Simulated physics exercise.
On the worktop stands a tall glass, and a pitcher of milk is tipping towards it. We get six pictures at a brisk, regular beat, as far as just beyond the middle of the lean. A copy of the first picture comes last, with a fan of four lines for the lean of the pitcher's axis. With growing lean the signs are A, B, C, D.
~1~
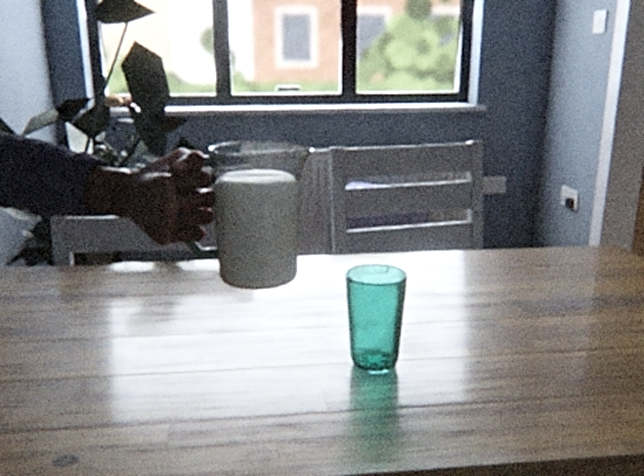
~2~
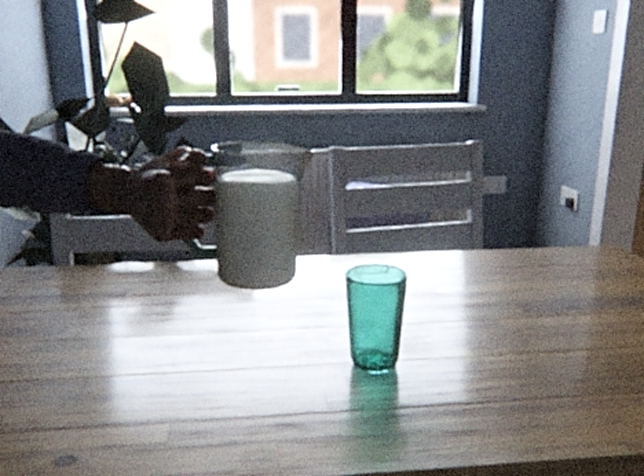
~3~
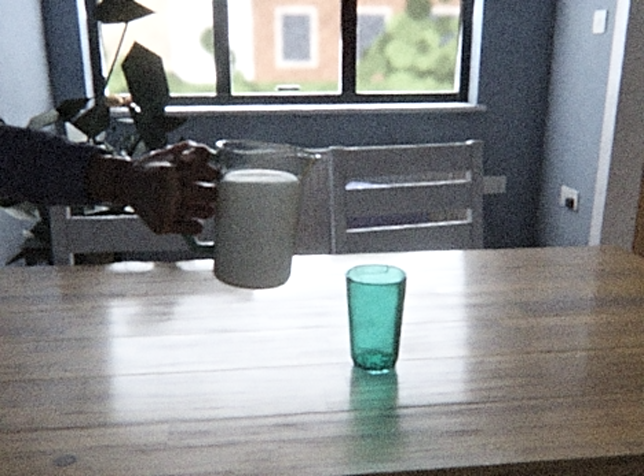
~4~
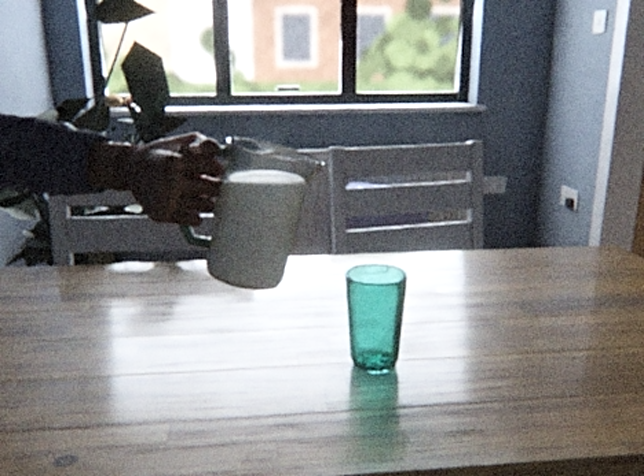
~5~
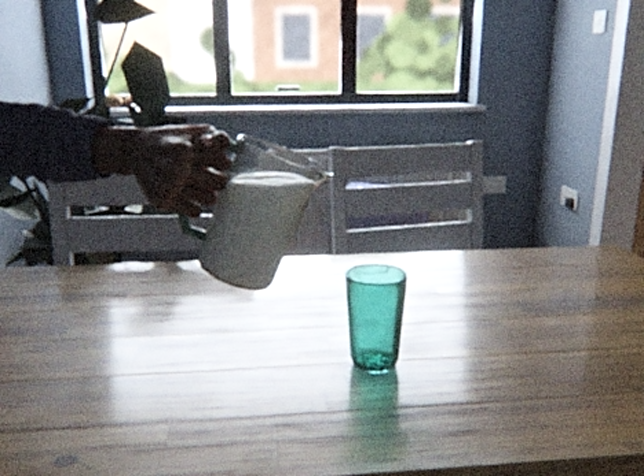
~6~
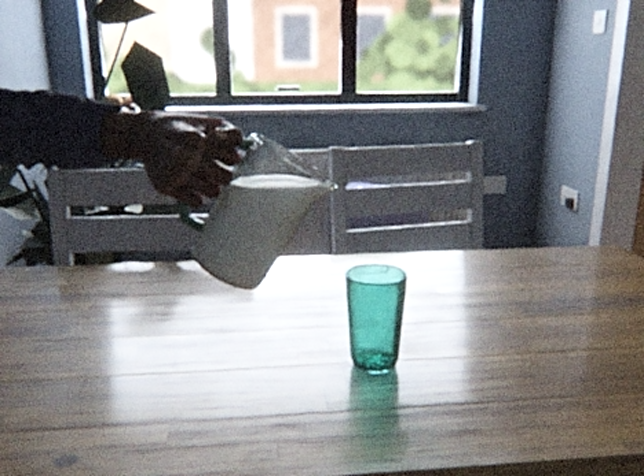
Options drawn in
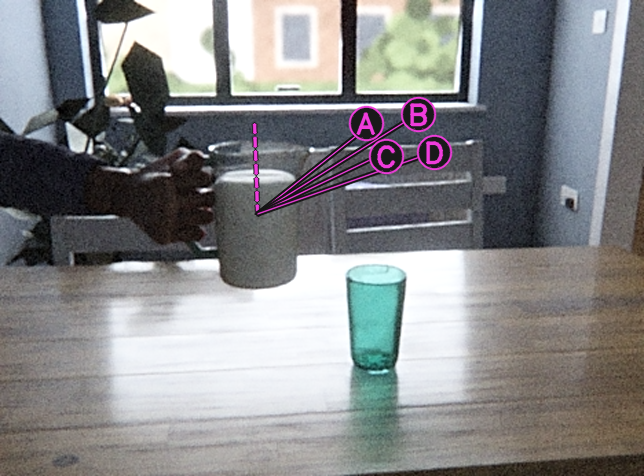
On a wooden table in front of a window, a hand at the left holds a pitcher of milk upright, then gradually tilts it rightwards towards a green glass, the milk staying inside while the glass stands still.
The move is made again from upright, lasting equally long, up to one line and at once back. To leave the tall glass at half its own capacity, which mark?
Use mark B.
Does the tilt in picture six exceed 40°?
No.
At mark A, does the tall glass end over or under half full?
Under half.
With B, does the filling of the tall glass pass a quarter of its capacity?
Yes, clearly.
On the marked copy, A at (355, 136); B at (403, 122); C at (369, 160); D at (417, 157).
If A is chosen, the tall glass ends with about 31 % of what it can hold.
If B is chosen, the tall glass ends with about 47 % of what it can hold.
If C is chosen, the tall glass ends with about 68 % of what it can hold.
If D is chosen, the tall glass ends with about 86 % of what it can hold; 4 % of the milk is spilt.
